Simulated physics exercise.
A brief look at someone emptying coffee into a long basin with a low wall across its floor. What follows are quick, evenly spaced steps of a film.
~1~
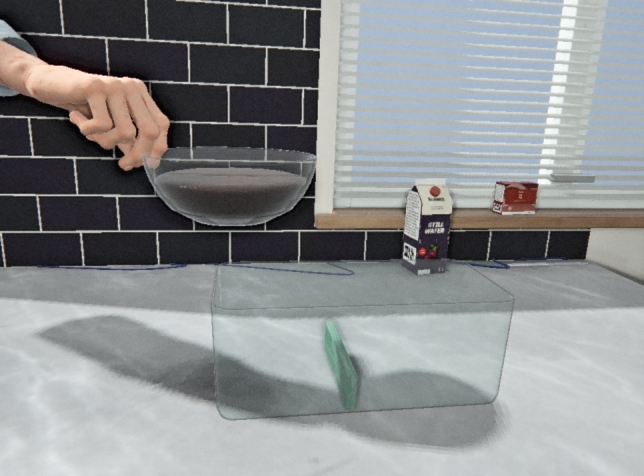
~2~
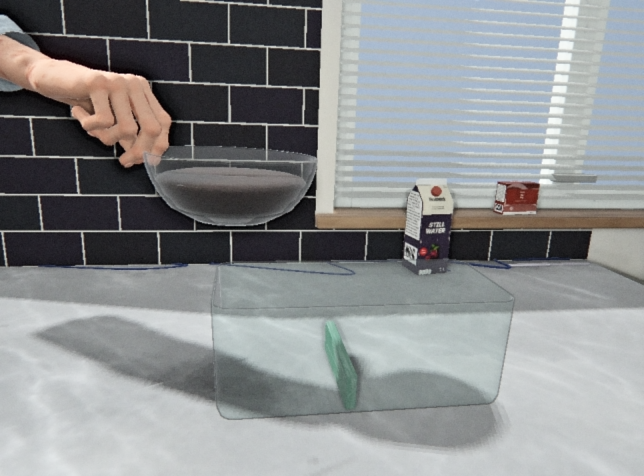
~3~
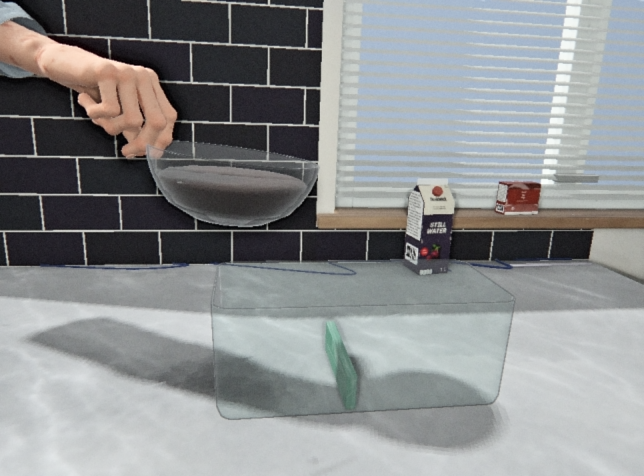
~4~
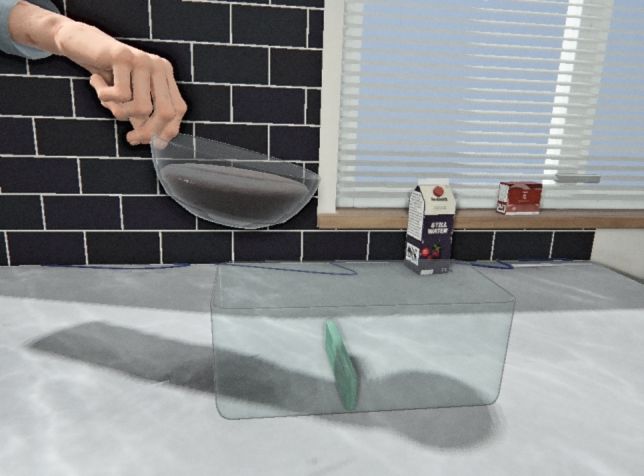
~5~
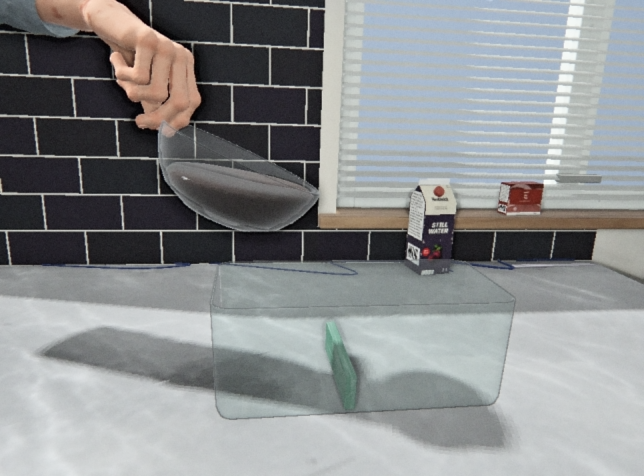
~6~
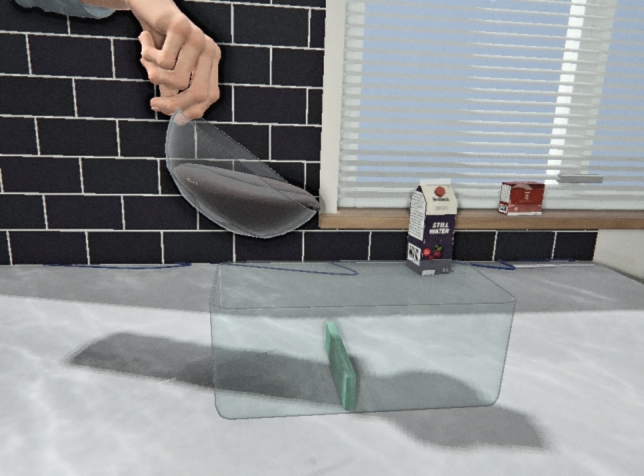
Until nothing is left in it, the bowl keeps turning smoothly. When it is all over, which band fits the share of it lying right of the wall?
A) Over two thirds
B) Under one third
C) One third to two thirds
C.
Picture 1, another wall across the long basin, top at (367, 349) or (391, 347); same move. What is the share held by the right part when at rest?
20 per cent first, then 25 per cent.
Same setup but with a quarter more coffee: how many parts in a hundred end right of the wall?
50 per cent.
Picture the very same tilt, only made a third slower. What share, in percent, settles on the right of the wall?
Around 55 per cent ends up there.
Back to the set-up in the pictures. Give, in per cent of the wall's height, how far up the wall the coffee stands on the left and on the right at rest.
Left 40 %, right 30 %.
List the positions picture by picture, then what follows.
It leans 0°; its right rim is at (315, 158); the coffee meets the walls at (155, 176) and (306, 178); the long basin's rim runs from (215, 285) to (487, 279); the wall's top is at (340, 347), in the first frame.
It leans 2°; its right rim is at (316, 160); the coffee meets the walls at (155, 175) and (306, 179), in the second frame.
It leans 7°; its right rim is at (317, 167); the coffee meets the walls at (157, 171) and (307, 182), in the third frame.
It leans 14°; its right rim is at (319, 179); the coffee meets the walls at (161, 167) and (310, 187), in the fourth frame.
It leans 24°; its right rim is at (318, 193); the coffee meets the walls at (167, 165) and (313, 192), in the fifth frame.
It leans 36°; its right rim is at (314, 210); the coffee meets the walls at (175, 167) and (303, 193); 3 per cent is over the edge, in the sixth frame.
A moment on, the bowl is tipped right over and 2 per cent is still to pour, 51 is left of the wall and 38 right of it.
Next, the bowl is tipped right over and 0 per cent is still to pour, 51 is left of the wall and 41 right of it.
Then the bowl is tipped right over and 0 per cent is still to pour, 51 is left of the wall and 43 right of it.
Later the bowl is tipped right over and 0 per cent is still to pour, 51 is left of the wall and 44 right of it.
Finally, 51 per cent lies left of the wall, 44 right of it and 5 outside.
